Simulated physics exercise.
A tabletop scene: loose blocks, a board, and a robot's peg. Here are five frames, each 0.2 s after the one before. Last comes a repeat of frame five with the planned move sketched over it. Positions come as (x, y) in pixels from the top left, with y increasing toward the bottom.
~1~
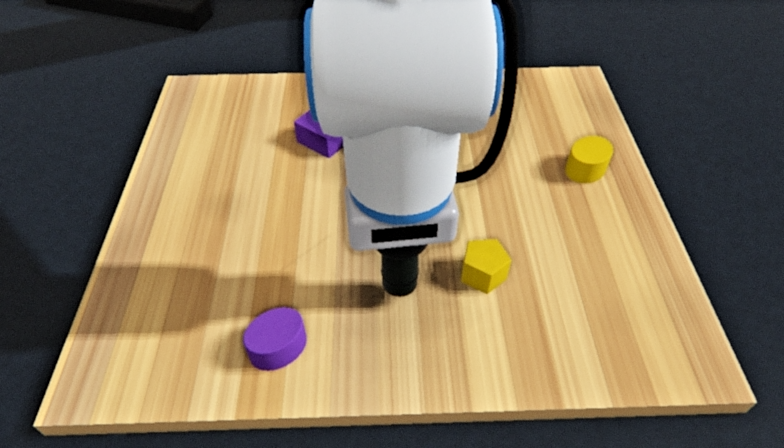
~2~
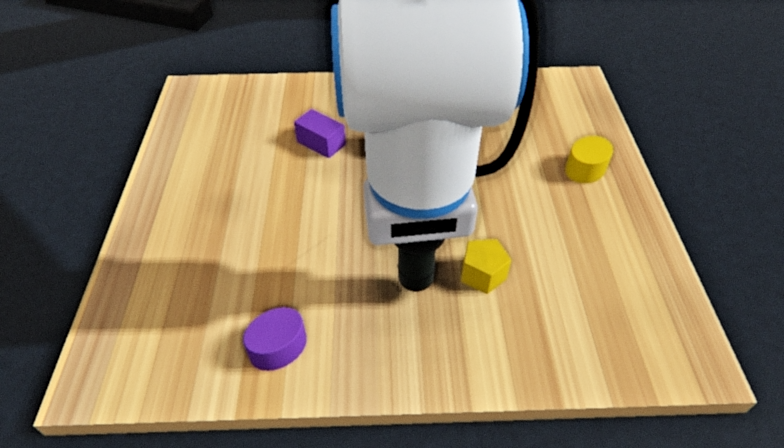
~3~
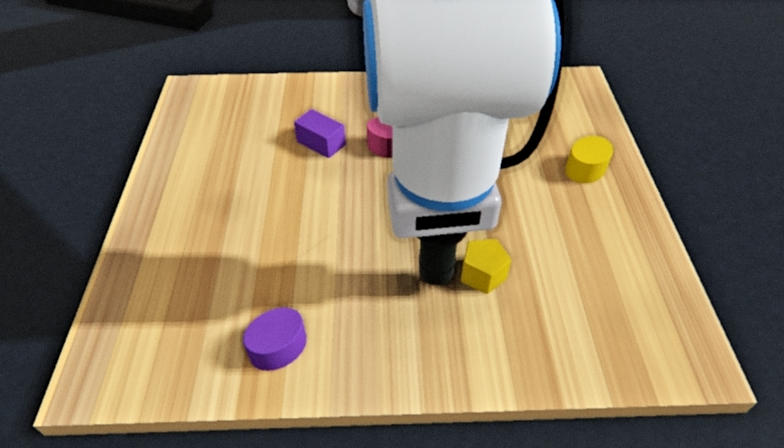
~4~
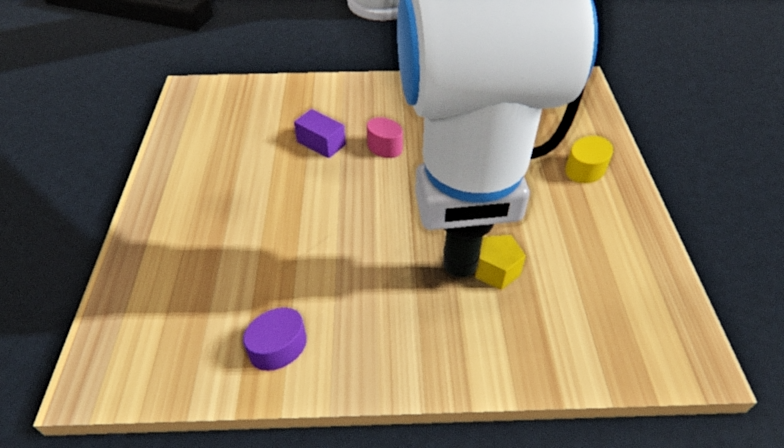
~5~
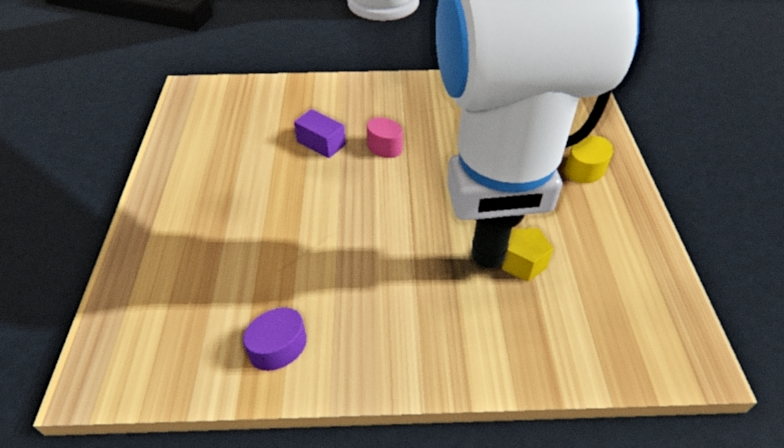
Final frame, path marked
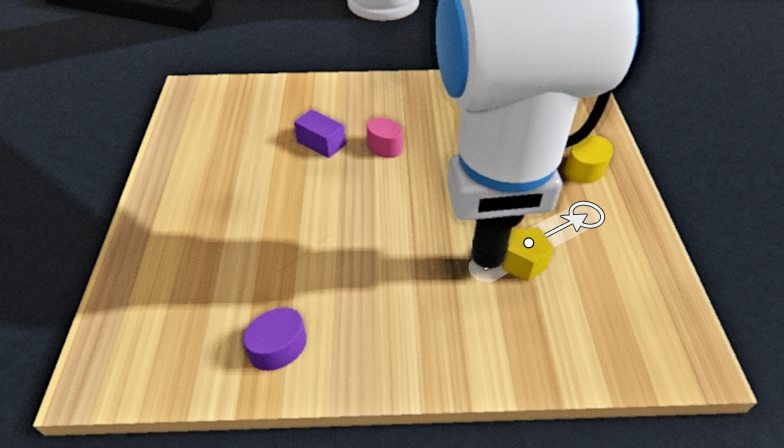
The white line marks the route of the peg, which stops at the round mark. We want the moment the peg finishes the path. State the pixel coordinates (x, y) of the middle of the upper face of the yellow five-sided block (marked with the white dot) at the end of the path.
The yellow five-sided block ends near (597, 230).
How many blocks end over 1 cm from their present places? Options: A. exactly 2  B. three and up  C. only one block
Correct choice: C.
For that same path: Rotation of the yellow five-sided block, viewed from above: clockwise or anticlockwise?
The twist is clockwise.
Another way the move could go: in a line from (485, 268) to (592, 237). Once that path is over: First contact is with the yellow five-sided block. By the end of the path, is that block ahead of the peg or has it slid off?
The block stays ahead.
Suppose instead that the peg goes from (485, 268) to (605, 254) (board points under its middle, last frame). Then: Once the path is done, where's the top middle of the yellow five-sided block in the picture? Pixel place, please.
Most likely (621, 210).
Drawn move, from (485, 268) directly to (587, 215); the dot is on the yellow five-sided block.
What follows on the original path. One third of the way, peg at (524, 236); yellow five-sided block at (568, 233), turned 30° clockwise.
Two thirds of the way, peg at (559, 218); yellow five-sided block at (592, 231), turned 95° clockwise.
At the end, peg at (592, 202); yellow five-sided block at (596, 230), turned 110° clockwise; yellow oval still.
